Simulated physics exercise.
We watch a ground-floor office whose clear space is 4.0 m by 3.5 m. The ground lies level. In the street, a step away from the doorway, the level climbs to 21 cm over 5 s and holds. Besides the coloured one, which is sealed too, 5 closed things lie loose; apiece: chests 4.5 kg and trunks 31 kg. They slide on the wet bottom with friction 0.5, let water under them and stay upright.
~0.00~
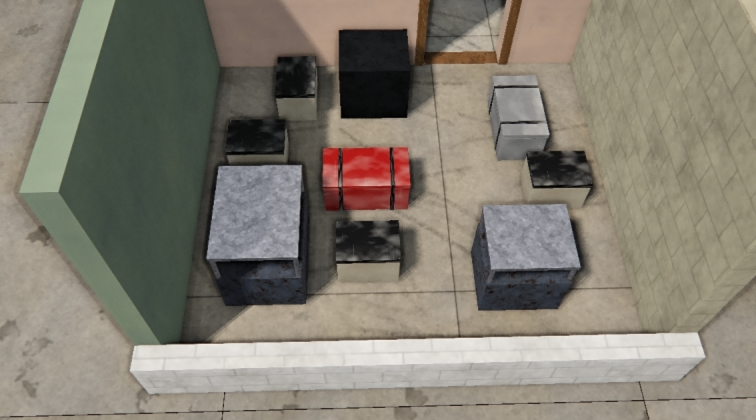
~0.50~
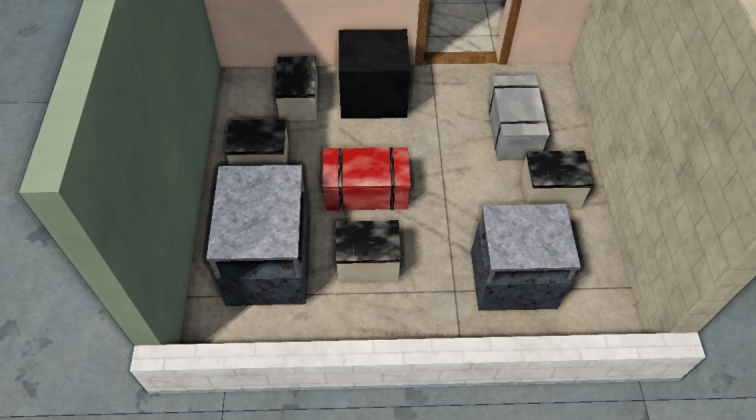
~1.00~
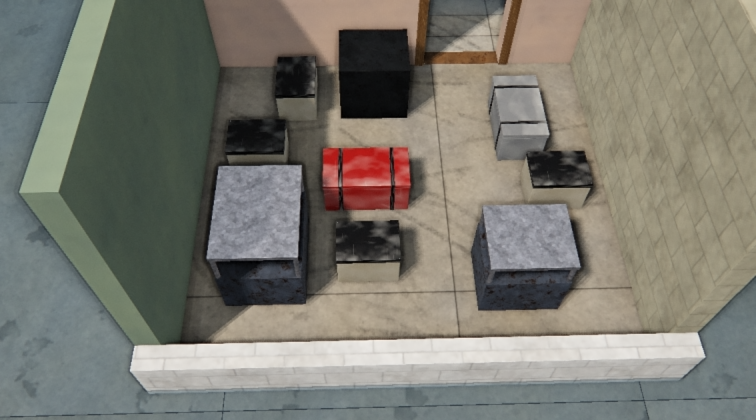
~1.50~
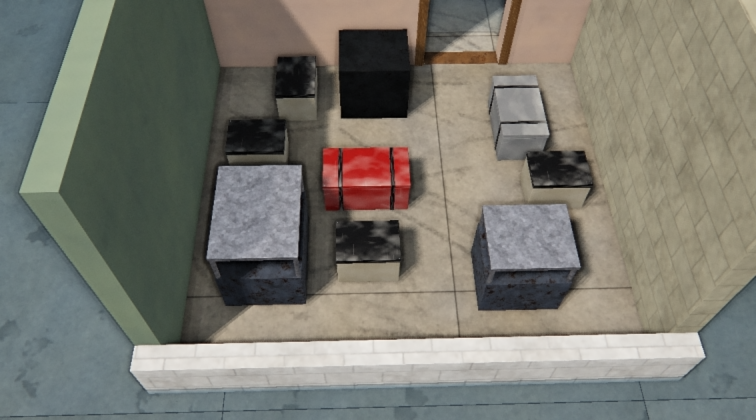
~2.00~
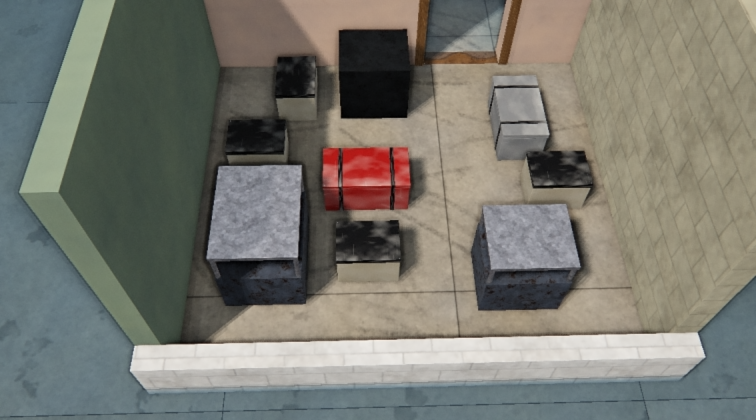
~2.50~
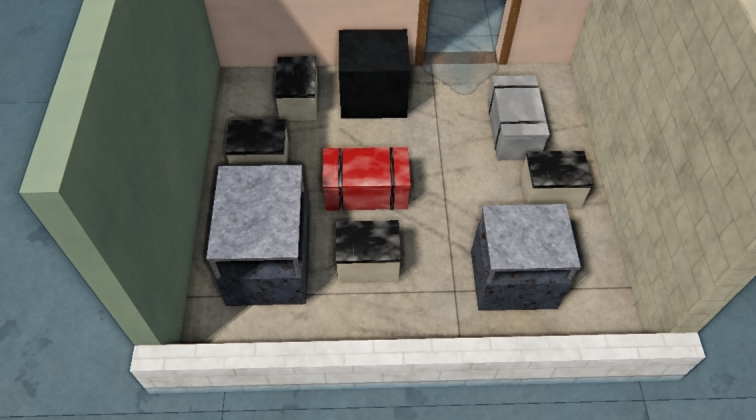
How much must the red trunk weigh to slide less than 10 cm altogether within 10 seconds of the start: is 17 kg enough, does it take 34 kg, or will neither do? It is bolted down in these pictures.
Verdict: Only the larger load is enough.
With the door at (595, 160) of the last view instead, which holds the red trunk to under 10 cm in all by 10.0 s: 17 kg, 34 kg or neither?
Then only the larger load is enough.
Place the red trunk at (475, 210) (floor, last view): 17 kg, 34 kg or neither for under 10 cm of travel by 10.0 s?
Neither holds.
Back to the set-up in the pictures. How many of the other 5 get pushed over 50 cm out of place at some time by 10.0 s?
That makes 1.
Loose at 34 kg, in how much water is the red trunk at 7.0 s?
About 4 cm.
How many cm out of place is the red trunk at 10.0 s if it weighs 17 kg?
About 60 cm.
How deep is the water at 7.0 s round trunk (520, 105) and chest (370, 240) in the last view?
About 6 and 2 cm.
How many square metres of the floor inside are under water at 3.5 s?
About 1.5 m2.
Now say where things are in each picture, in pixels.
The red trunk at (366, 166) rests on the ground; 0.0 m2 under water; 0 of 6 have shifted, in the first picture.
The red trunk at (366, 166) rests on the ground; water covers 0.0 m2; 0 of 6 have shifted, in the second picture.
The red trunk at (366, 166), on the bottom; water covers 0.0 m2; 0 of 6 have shifted, in the third picture.
The red trunk at (366, 166), on the bottom; water covers 0.0 m2; 0 of 6 have shifted, in the fourth picture.
The red trunk at (366, 166) rests on the ground; 0.0 m2 under water; 0 of 6 have shifted, in the fifth picture.
The red trunk at (366, 166), on the bottom; water covers 0.2 m2; 0 of 6 have shifted, in the sixth picture.
After 3.5 s the red trunk would be 0 cm from its start with 17 kg and 0 cm from its start with 34 kg; 0 cm of water round it then.
After 4.5 s the red trunk would be 0 cm from its start with 17 kg and 0 cm from its start with 34 kg; 2 cm of water round it then.
After 7.0 s the red trunk would be 29 cm from its start with 17 kg and 0 cm from its start with 34 kg; 4 cm of water round it then.
After 10.0 s the red trunk would be 56 cm from its start with 17 kg and 0 cm from its start with 34 kg; 5 cm of water round it then.
